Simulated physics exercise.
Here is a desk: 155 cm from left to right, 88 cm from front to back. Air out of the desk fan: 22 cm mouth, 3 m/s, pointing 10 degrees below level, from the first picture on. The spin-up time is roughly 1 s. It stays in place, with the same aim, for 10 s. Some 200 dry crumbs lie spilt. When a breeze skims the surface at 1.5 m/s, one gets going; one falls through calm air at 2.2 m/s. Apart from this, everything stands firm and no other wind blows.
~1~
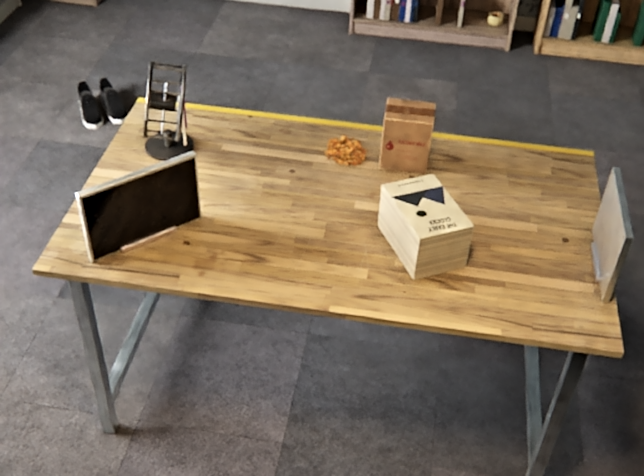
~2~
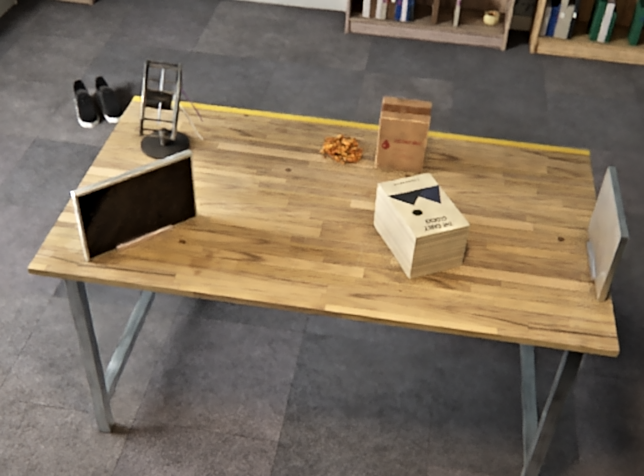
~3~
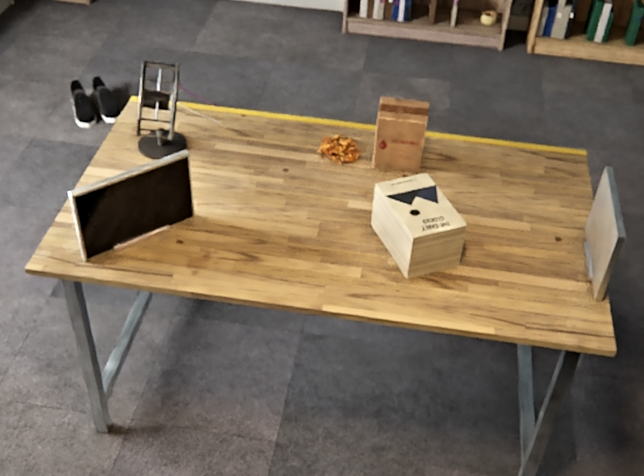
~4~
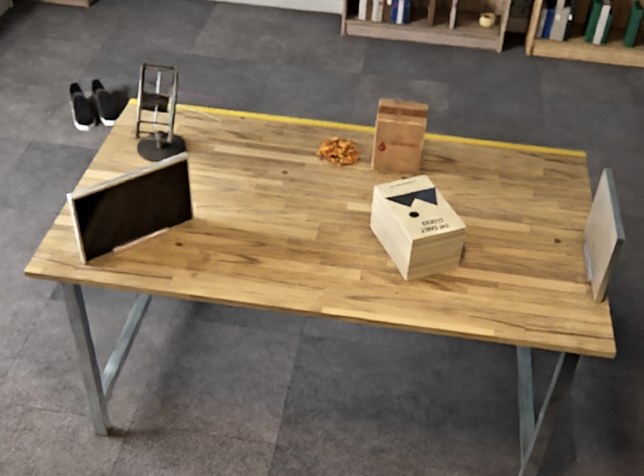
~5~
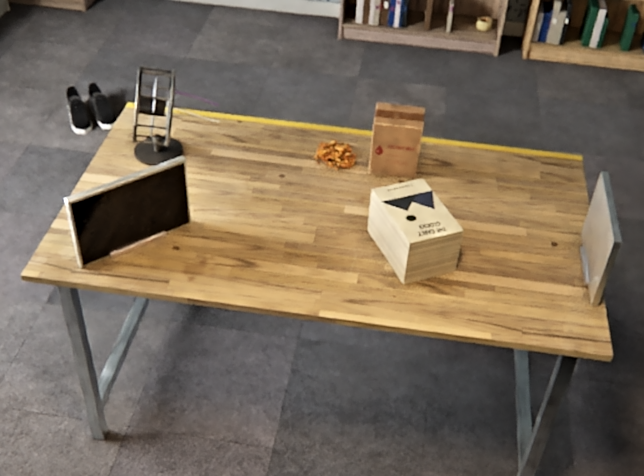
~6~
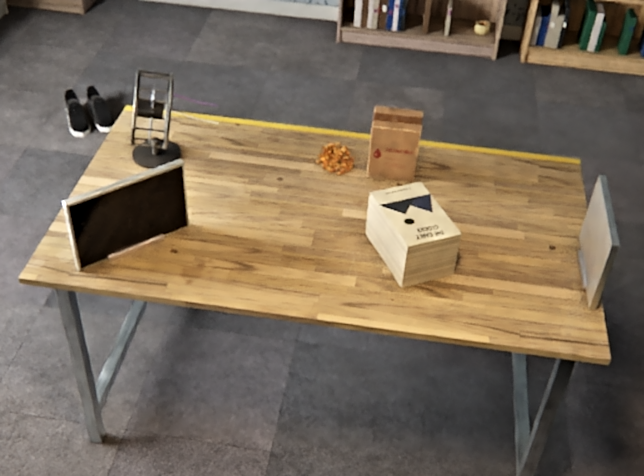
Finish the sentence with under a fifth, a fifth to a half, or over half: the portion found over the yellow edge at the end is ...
The portion found there is over half.
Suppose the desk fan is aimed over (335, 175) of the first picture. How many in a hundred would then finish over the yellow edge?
Result: Approx. 90 percent.
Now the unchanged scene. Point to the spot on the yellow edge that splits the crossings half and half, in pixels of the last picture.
About (402, 139).
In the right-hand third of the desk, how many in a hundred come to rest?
25 %.
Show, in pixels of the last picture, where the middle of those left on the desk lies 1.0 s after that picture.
Near (407, 222).
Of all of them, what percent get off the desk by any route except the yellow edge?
2 %.
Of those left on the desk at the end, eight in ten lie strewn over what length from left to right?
About 50 cm.
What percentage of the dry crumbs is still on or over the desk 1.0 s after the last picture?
That works out to roughly 50 % remaining.
Then, 1.0 s after the last picture, 53 % are over the yellow edge; the middle of those still in play is near (407, 222); 60 % have settled or left.
Then, 2.2 s after the last picture, 57 % are over the yellow edge; the middle of those still in play is near (438, 224); 74 % have settled or left.
Then, 4.6 s after the last picture, 58 % are over the yellow edge; the middle of those still in play is near (442, 224); 78 % have settled or left.
Then, 9.1 s after the last picture, at the end, 60 % are over the yellow edge; the middle of those still in play is near (451, 227).
